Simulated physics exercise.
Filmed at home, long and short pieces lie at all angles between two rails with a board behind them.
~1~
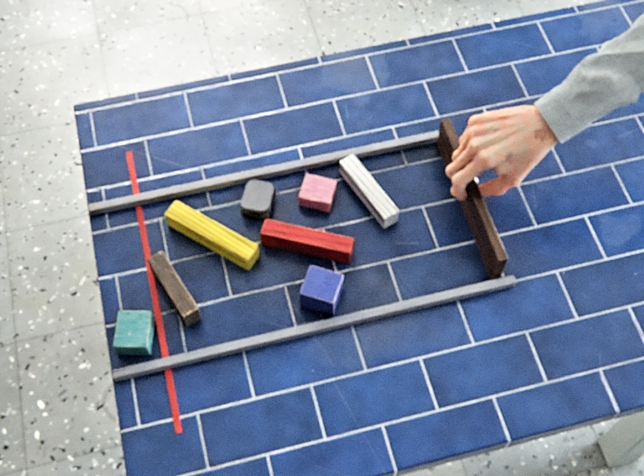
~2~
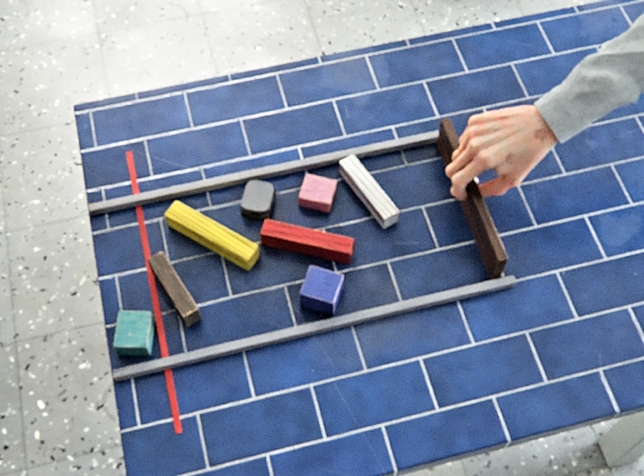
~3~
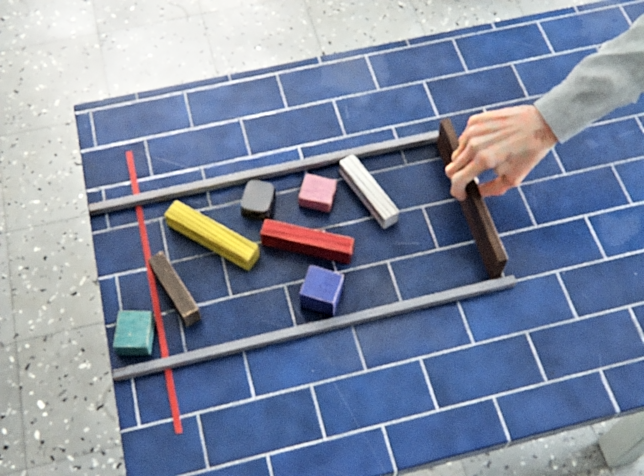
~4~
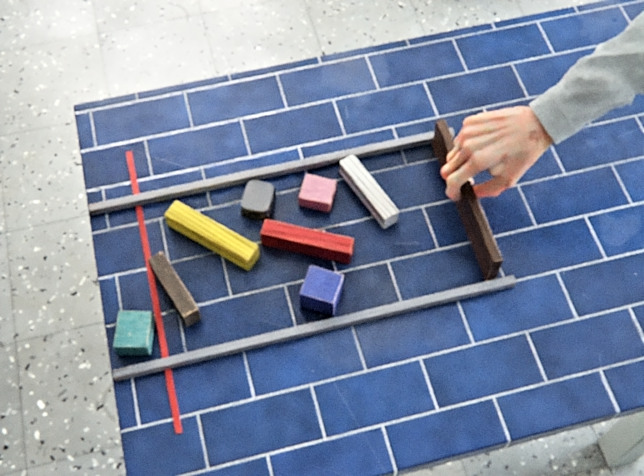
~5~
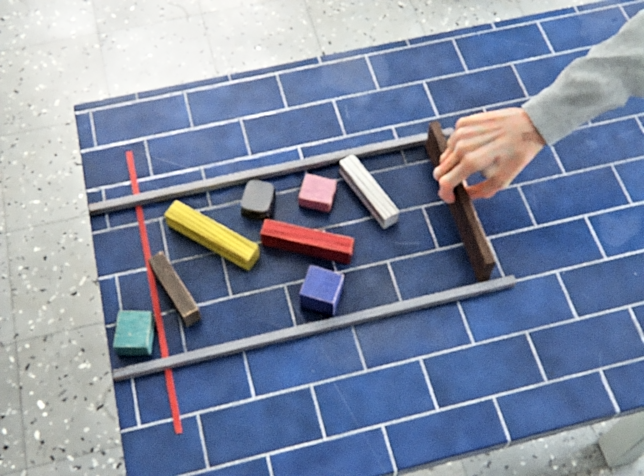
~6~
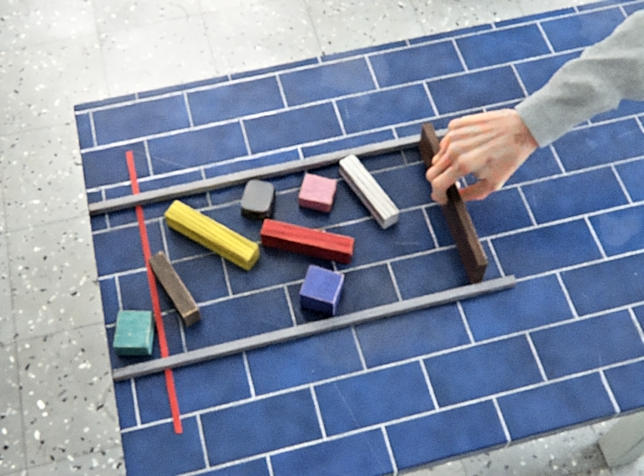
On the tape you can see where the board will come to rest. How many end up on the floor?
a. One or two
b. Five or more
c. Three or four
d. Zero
Answer: C.
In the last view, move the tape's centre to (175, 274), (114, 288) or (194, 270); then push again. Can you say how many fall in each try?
Counts per try: 0; 7; 0.
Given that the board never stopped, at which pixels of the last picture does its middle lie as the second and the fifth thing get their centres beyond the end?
The middle is near (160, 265) first and near (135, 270) after.
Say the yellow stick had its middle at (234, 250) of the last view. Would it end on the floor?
It simply keeps its place on top.
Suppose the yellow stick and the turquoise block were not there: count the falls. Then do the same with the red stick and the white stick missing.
The number fallen is 1, and in the other try 1.
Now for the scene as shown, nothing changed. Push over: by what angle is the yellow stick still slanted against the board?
Angle: Close to 35 degrees.
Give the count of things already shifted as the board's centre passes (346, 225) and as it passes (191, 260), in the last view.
The count is 3 at the first point and 8 at the second.
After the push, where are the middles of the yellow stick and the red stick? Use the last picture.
The first comes to rest at (98, 288), and the second at (114, 276).
Soon after, none off yet; turquoise block at rest near (135, 333); black bar at rest near (174, 289); yellow stick at rest near (212, 235).
In the end, the number that fall off is three or four; gone, grey case, black bar and turquoise block.
